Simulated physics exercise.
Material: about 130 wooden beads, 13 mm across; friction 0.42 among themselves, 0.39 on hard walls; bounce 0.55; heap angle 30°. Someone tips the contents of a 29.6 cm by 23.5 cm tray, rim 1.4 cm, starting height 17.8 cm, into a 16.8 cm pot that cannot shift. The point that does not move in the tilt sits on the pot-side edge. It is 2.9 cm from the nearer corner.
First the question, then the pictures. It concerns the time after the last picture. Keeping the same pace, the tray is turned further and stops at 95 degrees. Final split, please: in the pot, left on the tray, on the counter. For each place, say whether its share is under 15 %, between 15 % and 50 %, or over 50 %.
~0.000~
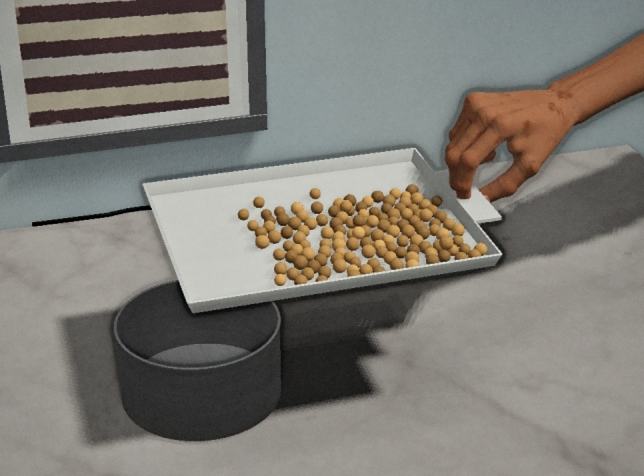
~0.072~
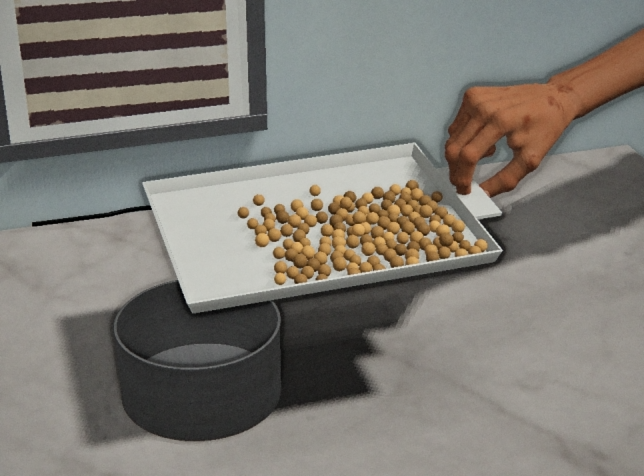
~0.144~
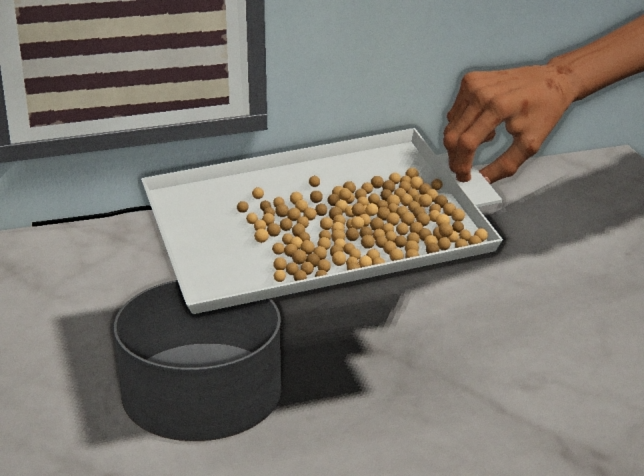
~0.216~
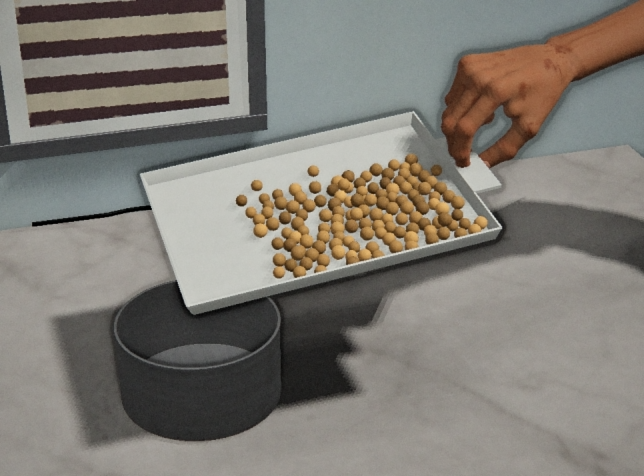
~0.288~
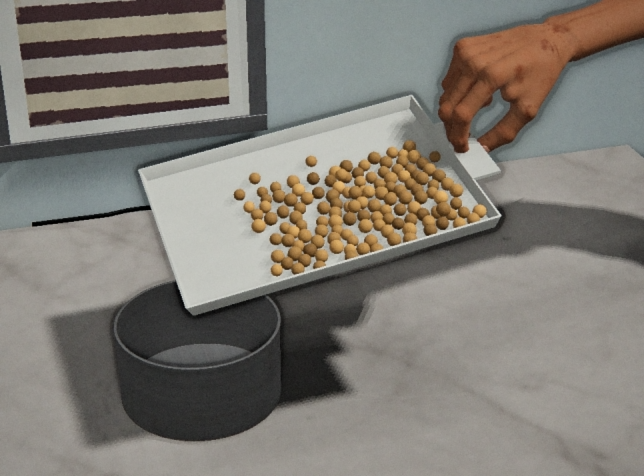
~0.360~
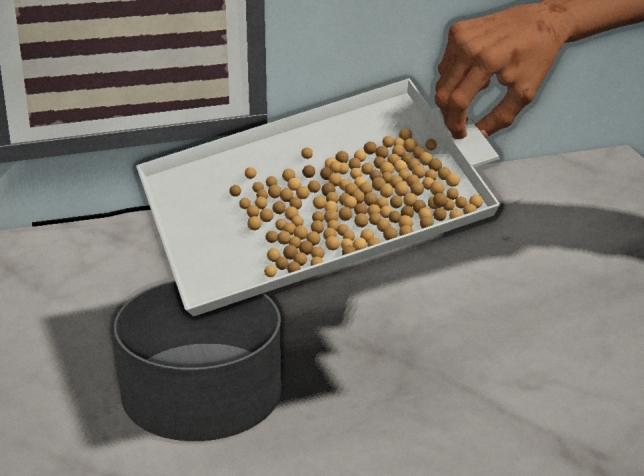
Pot: Under 15 %; tray: Under 15 %; counter: Over 50 %.
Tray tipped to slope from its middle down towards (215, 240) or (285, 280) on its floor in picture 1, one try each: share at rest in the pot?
First try: Around 50 percent; second try: Around 0 percent.
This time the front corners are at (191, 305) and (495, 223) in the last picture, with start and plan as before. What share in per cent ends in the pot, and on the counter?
That works out as pot 0 and counter 100.
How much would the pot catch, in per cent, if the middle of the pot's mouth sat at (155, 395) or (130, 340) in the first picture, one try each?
100 and 30 %.
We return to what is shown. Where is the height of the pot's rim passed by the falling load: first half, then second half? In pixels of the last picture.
Roughly (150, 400) to start, and after that (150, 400).
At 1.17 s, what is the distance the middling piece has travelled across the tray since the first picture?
Roughly 12 cm.
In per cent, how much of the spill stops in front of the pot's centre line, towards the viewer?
Share: Some 100 %.
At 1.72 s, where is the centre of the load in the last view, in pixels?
The load's centre is near (165, 320) at that time.
After 1.17 s, tilt 51 degrees; the tray holds 90 %, the pot 0 %.
Then, at 1.72 s, tilt 77 degrees; the tray holds 50 %, the pot 0 %.
After 2.32 s, tilt 95 degrees; the tray holds 0 %, the pot 0 %.
At rest (3.1 s), pot 0 %, tray 0 %, counter 100 %.
